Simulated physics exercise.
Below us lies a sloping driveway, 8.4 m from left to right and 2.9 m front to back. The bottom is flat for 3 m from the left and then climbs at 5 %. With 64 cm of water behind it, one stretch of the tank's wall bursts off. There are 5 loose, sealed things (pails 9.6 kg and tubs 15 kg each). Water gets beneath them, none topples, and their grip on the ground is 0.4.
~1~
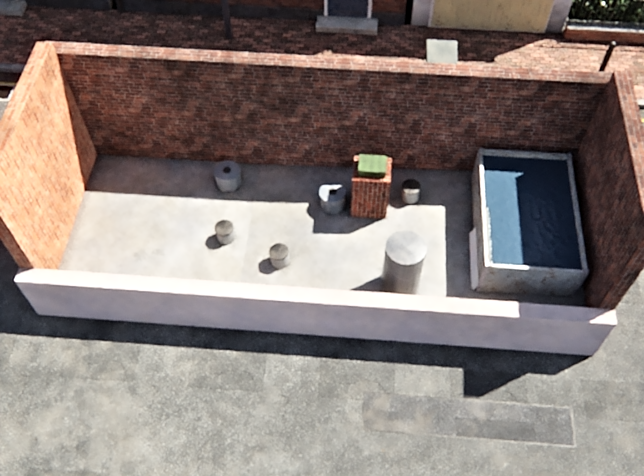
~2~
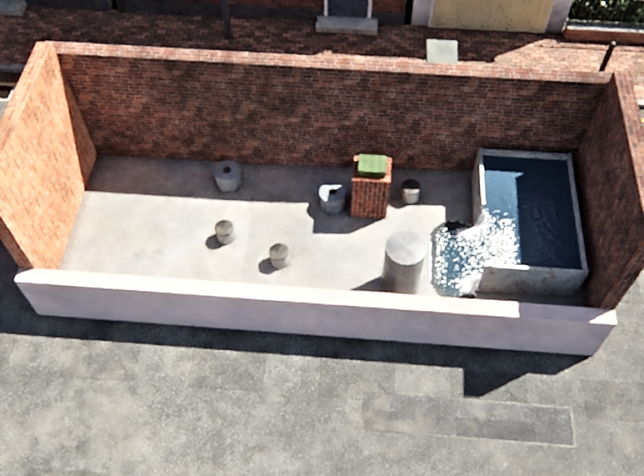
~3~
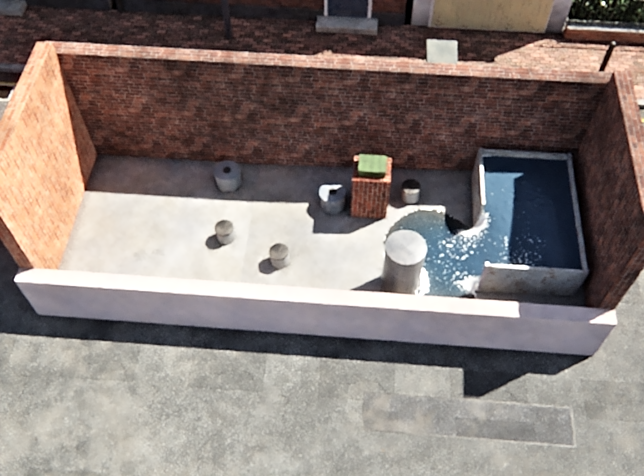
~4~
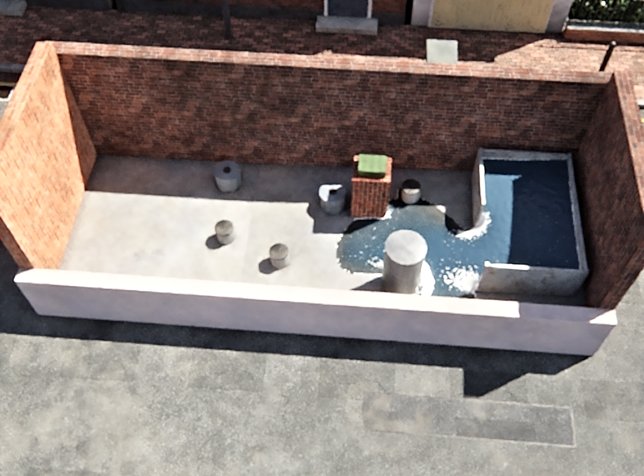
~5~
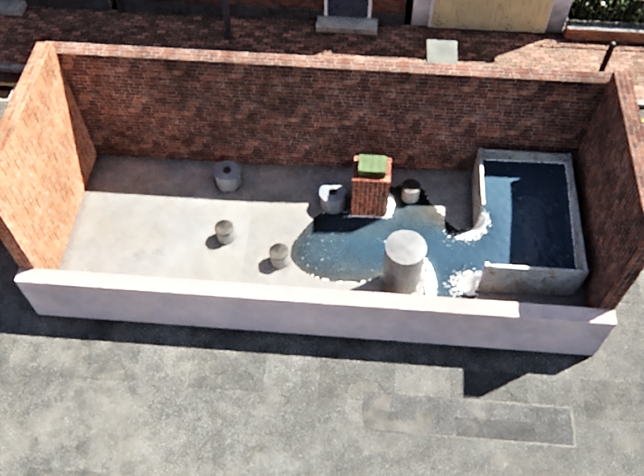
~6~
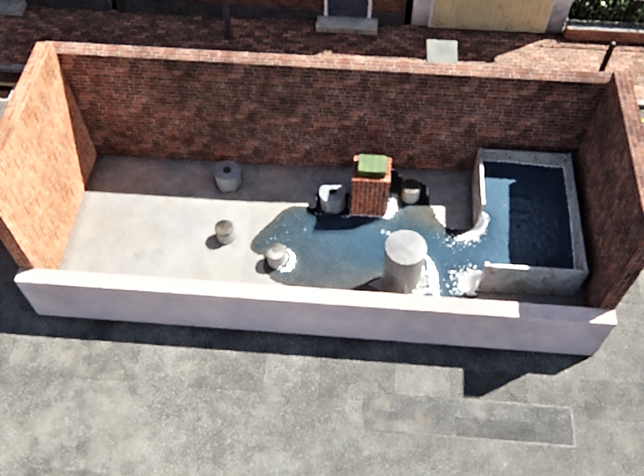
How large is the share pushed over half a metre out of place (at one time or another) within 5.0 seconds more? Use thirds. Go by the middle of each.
That comes to one to two thirds.
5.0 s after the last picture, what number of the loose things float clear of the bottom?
At that moment 3.
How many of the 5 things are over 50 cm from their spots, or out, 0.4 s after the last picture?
0 of them.
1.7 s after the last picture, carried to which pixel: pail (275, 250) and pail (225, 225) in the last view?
Around (136, 251) and (96, 230).
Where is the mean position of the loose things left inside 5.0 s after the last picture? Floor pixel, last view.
Around (228, 216).
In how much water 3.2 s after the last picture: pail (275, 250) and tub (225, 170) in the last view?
About 20 and 13 cm.
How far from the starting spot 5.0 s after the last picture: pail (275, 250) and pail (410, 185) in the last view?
In that order: 250 cm, 0 cm.
Then, 0.4 s after the last picture 0 of 5 are over 50 cm from their spots; 0 afloat.
Then, 1.7 s after the last picture 2 of 5 are over 50 cm from their spots; 0 afloat.
Then, 3.2 s after the last picture 3 of 5 are over 50 cm from their spots; 3 afloat.
Then, 5.0 s after the last picture 3 of 5 are over 50 cm from their spots, and 3 have been at some point; 3 afloat.
